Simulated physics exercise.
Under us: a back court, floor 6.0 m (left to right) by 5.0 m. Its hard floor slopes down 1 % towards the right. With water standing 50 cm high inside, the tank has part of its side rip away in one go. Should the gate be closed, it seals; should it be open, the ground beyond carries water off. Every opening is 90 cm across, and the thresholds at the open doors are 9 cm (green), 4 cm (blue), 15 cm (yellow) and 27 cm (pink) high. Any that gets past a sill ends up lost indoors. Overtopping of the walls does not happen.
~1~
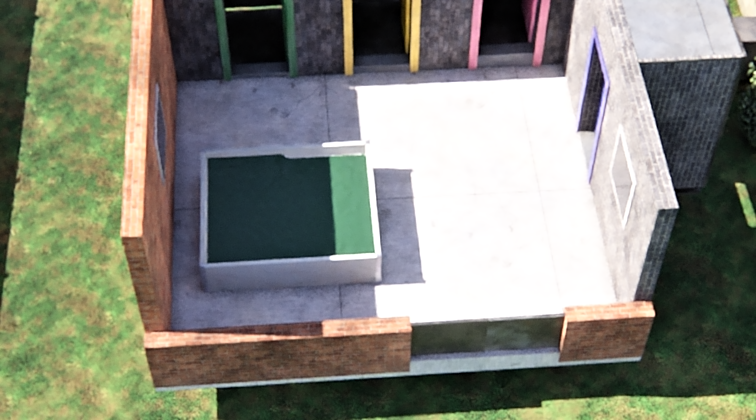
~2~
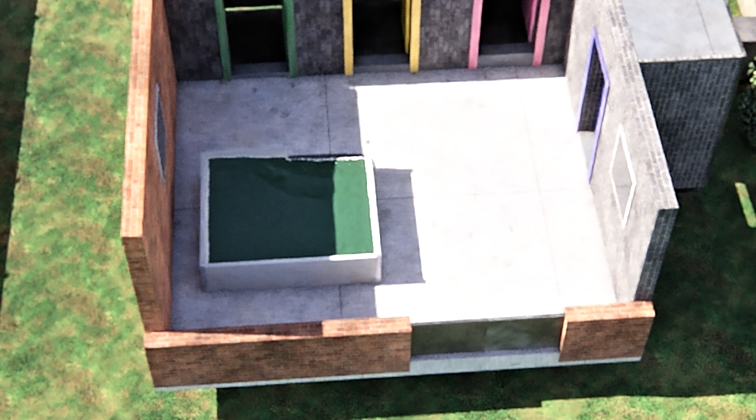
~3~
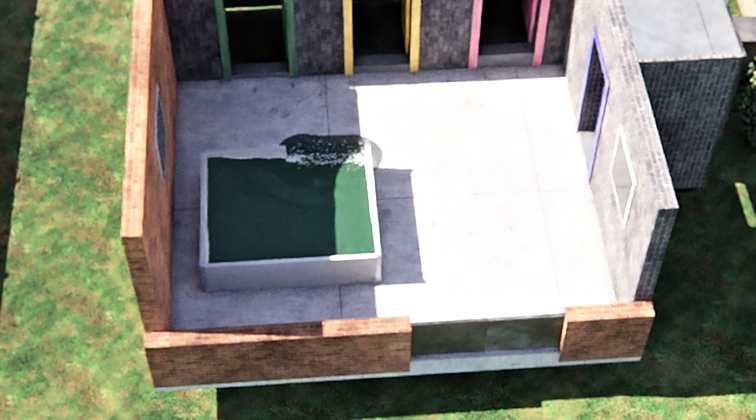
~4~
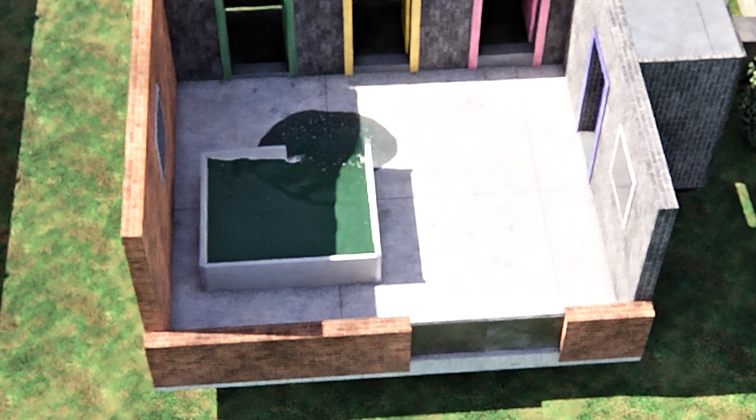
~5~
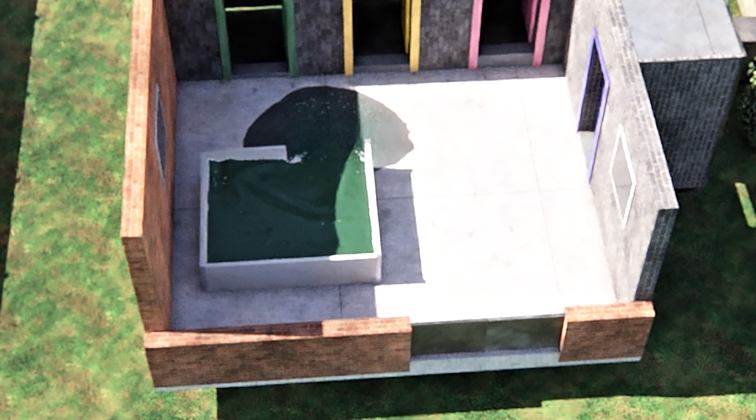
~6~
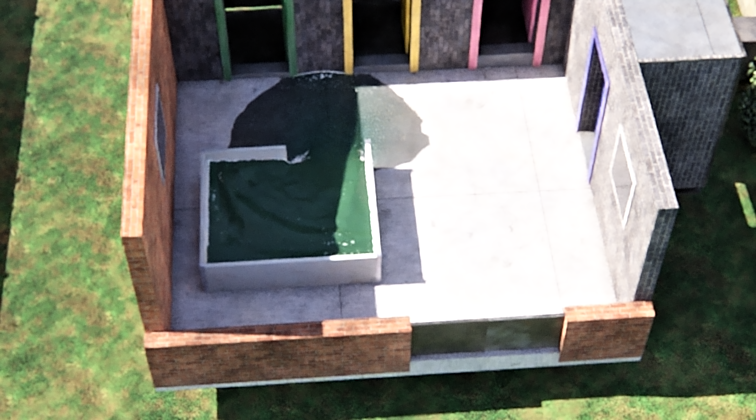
Dark green water pours from the tank's far side and spreads across the pale floor.
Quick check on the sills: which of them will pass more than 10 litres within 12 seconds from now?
Sill check: Green door passes more; blue door passes more; yellow door passes more; pink door passes less or equal.
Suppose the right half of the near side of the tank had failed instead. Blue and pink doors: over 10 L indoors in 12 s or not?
Then: Blue above, pink not over.
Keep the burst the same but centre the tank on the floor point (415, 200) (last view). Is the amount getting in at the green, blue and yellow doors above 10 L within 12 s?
Checking each door against the limit: Green does not exceed it, blue tops it, yellow tops it.
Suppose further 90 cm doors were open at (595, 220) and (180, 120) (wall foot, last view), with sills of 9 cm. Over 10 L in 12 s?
Per doorway, in order: Insufficient / sufficient.
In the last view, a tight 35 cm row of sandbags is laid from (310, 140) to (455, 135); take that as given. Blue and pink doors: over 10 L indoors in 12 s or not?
Against the limit, the blue door goes beyond it and the pink door stays within it.
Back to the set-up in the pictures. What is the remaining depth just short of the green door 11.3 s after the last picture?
About 4.5 centimetres.
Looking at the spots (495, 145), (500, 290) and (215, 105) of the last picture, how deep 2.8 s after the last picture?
About 1, 0 and 10 cm.
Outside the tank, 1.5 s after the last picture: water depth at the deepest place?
I'd put it at close to 30 cm.
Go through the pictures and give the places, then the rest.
In the first frame, still water, 50 cm deep, in the tank at (288, 205).
In the second frame, the front is at a hidden place, 0.6 m from the gap on the tank's far side; 0.2 m2 of floor is under water; 50 cm left at the back of the tank.
In the third frame, water pours out on the tank's far side and has run 0.8 m, to (366, 143); typically 8 cm deep outside, 50 cm at the tank's back.
In the fourth frame, water pours out on the tank's far side and has run 1.2 m, to (300, 116); typically 6 cm deep outside, 50 cm at the tank's back.
In the fifth frame, the front is at (303, 93), 1.6 m from the gap on the tank's far side; 2.6 m2 of floor is under water; 49 cm left at the back of the tank.
In the sixth frame, the front is at (360, 76), 2.0 m from the gap on the tank's far side; 3.6 m2 of floor is under water; 46 cm left at the back of the tank.
Then, 0.7 s after the last picture water covers 20 % of the floor and is deepest (30 cm) near (329, 83); green door 17 cm at the sill, 5 L in, blue door not reached, yellow door 25 cm at the sill, 4 L in, pink door not reached.
Then, 1.5 s after the last picture water covers 30 % of the floor and is deepest (30 cm) near (329, 83); green door 18 cm at the sill, 29 L in, blue door not reached, yellow door 27 cm at the sill, 38 L in, pink door 10 cm at the sill, 0 L in.
Then, 2.8 s after the last picture water covers 45 % of the floor and is deepest (25 cm) near (561, 81); green door 14 cm at the sill, 66 L in, blue door 9 cm at the sill, 1 L in, yellow door 19 cm at the sill, 74 L in, pink door 8 cm at the sill, 0 L in.
Then, 6.3 s after the last picture water covers 85 % of the floor and is deepest (16 cm) near (551, 90); green door 8 cm at the sill, 87 L in, blue door 9 cm at the sill, 47 L in, yellow door 12 cm at the sill, 82 L in, pink door 11 cm at the sill, 0 L in.
Then, 11.3 s after the last picture water covers 95 % of the floor and is deepest (11 cm) near (617, 334); green door 4 cm at the sill, 87 L in, blue door 7 cm at the sill, 90 L in, yellow door 9 cm at the sill, 82 L in, pink door 10 cm at the sill, 0 L in.
